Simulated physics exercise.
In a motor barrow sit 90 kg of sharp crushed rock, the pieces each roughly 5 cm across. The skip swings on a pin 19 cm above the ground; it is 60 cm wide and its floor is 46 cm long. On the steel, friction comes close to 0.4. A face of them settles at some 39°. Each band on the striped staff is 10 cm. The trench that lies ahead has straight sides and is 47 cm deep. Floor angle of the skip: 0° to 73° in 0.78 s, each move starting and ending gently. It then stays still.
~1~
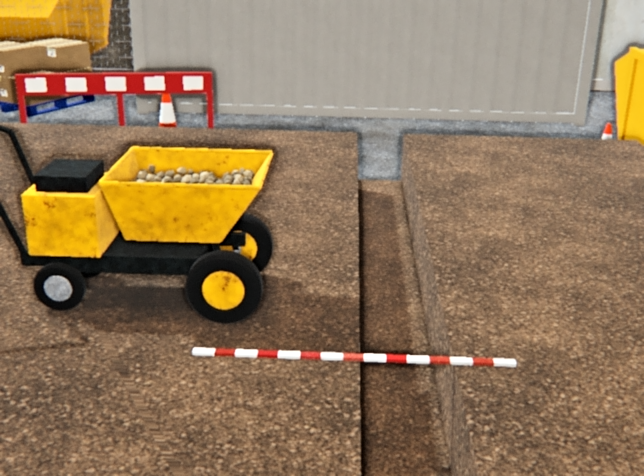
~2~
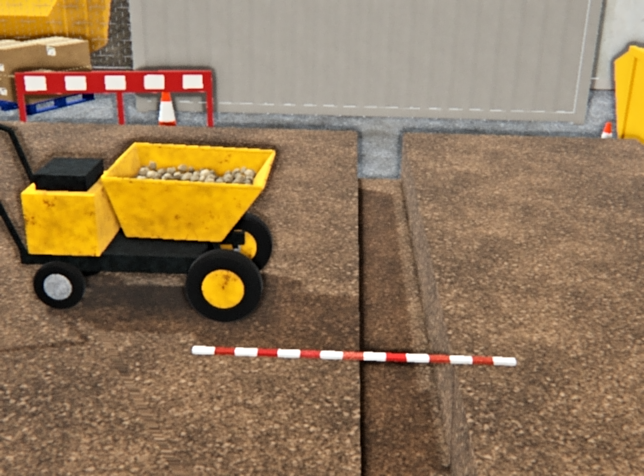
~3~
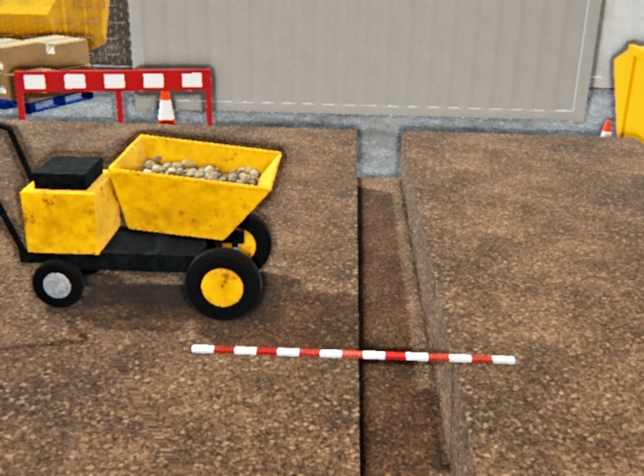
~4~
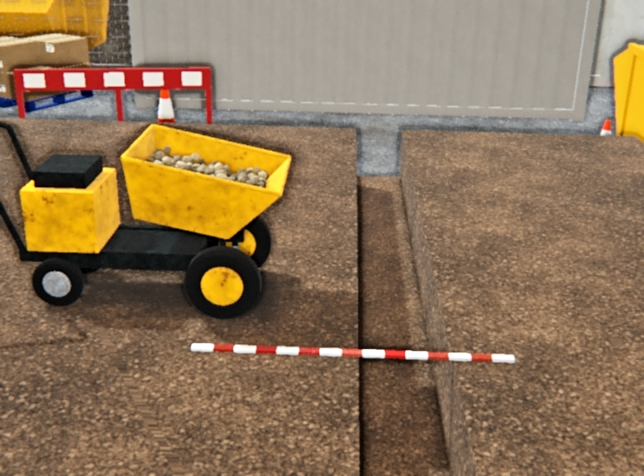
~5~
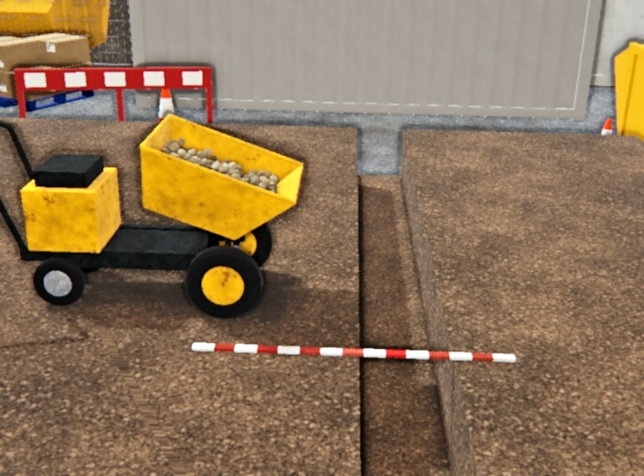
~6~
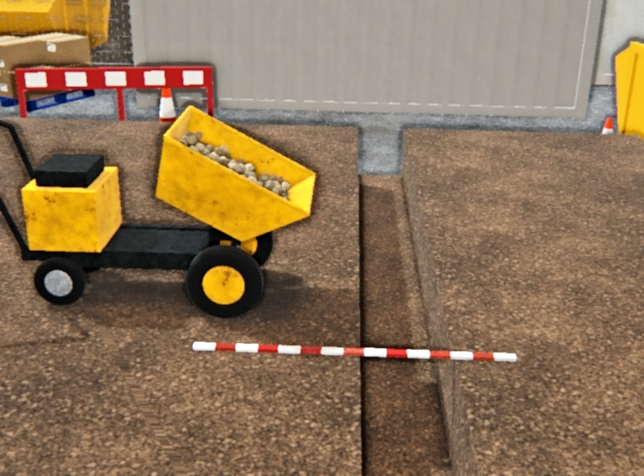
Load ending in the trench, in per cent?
72 per cent.
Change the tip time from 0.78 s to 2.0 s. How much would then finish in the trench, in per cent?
That would give about 65 percent.
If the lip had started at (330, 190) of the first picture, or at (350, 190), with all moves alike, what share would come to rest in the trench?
I'd say some 65 per cent and some 45 per cent.
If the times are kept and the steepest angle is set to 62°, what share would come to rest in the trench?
Roughly 25%.
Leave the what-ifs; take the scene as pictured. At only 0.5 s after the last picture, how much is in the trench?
Roughly 10 percent of the load.
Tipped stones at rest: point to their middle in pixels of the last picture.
I'd point somewhere around (394, 365).
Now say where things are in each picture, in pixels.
The skip is at 0°, its lip at (260, 188); the top of the load is at (184, 179), in the first picture.
Lip at (262, 188), floor tilted 1°, highest stones at (175, 175), in the second picture.
The skip is at 6°, its lip at (269, 190); the top of the load is at (168, 168), in the third picture.
Lip at (281, 195), floor tilted 12°, highest stones at (167, 159), in the fourth picture.
The skip is at 19°, its lip at (295, 203); the top of the load is at (174, 149), in the fifth picture.
Lip at (309, 215), floor tilted 28°, highest stones at (190, 141), in the sixth picture.
Then, 0.2 s after the last picture the floor is at 61°, 100 % in the skip; the foremost stones are at (316, 245).
Then, 0.5 s after the last picture the floor is at 73°, 85 % in the skip, 3 % short of the trench, 12 % in the trench; the foremost stones are at (395, 319).
Then, 0.9 s after the last picture the floor is at 73°, 49 % in the skip, 6 % short of the trench, 45 % in the trench; the foremost stones are at (434, 371).
Then, 2.9 s after the last picture the floor is at 73°, 17 % in the skip, 12 % short of the trench, 72 % in the trench; the foremost stones are at (431, 361).
